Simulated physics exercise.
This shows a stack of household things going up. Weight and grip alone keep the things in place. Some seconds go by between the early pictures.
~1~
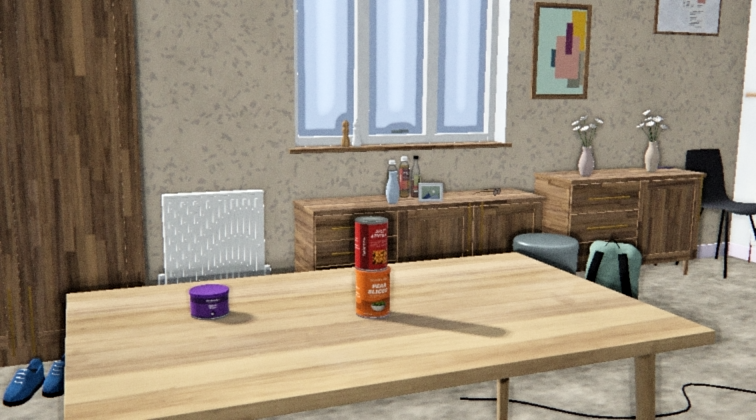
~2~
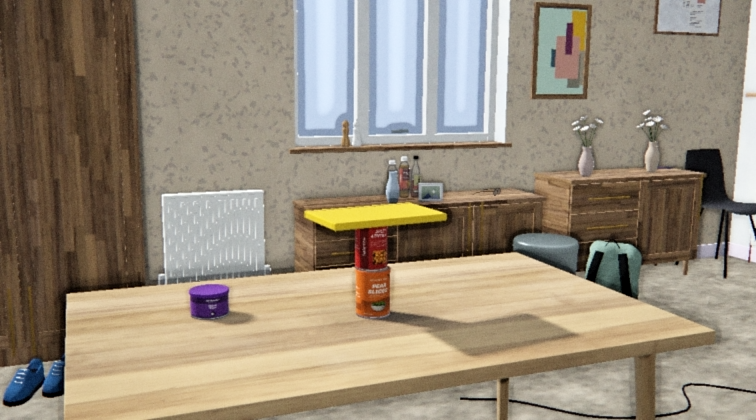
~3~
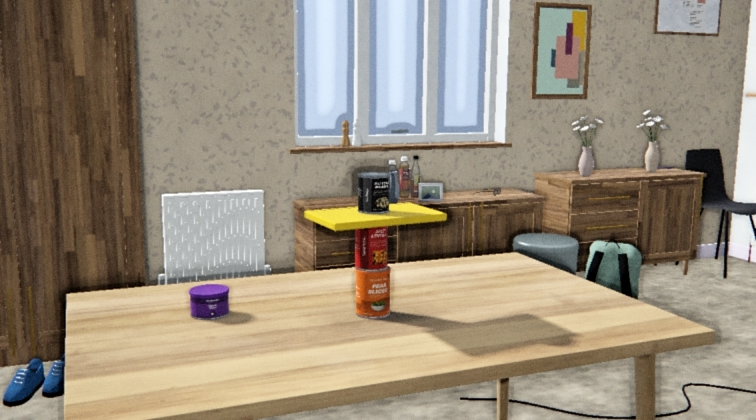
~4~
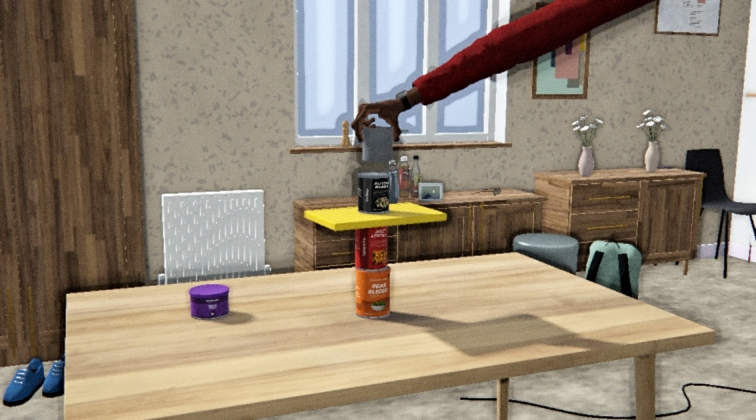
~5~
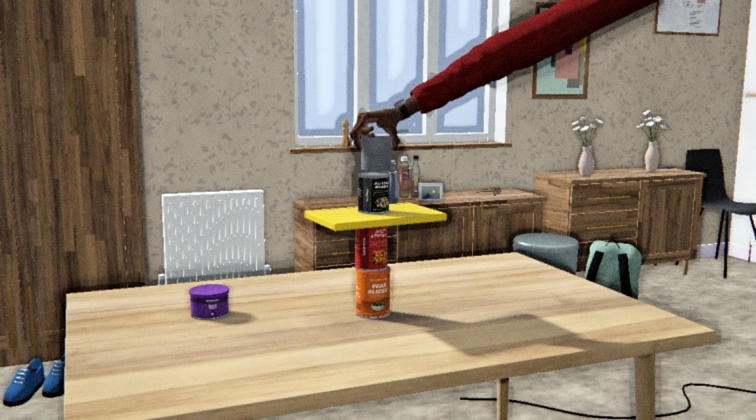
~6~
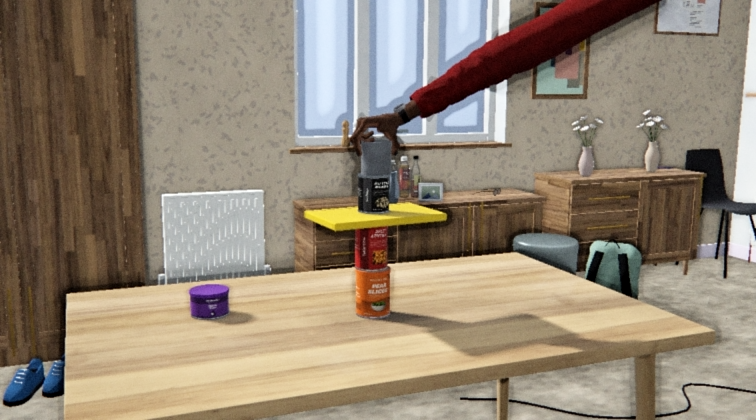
To begin with, a red tin stands on an orange tin on a wooden table, with a purple tub to the left. A yellow tray appears on top, then a black tin on the tray. A red-sleeved arm reaches in from the upper right and lowers a grey cup onto the black tin, still gripping it.
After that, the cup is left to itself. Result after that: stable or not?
Short answer: It's safe.
Then, 0.20 s on from there, no change.
Then, 0.40 s on from there, grey cup resting near (376, 158).
In the end, all 6 unmoved. At the end, from the last picture's camera, grey cup near (376, 158). The pile stays up.
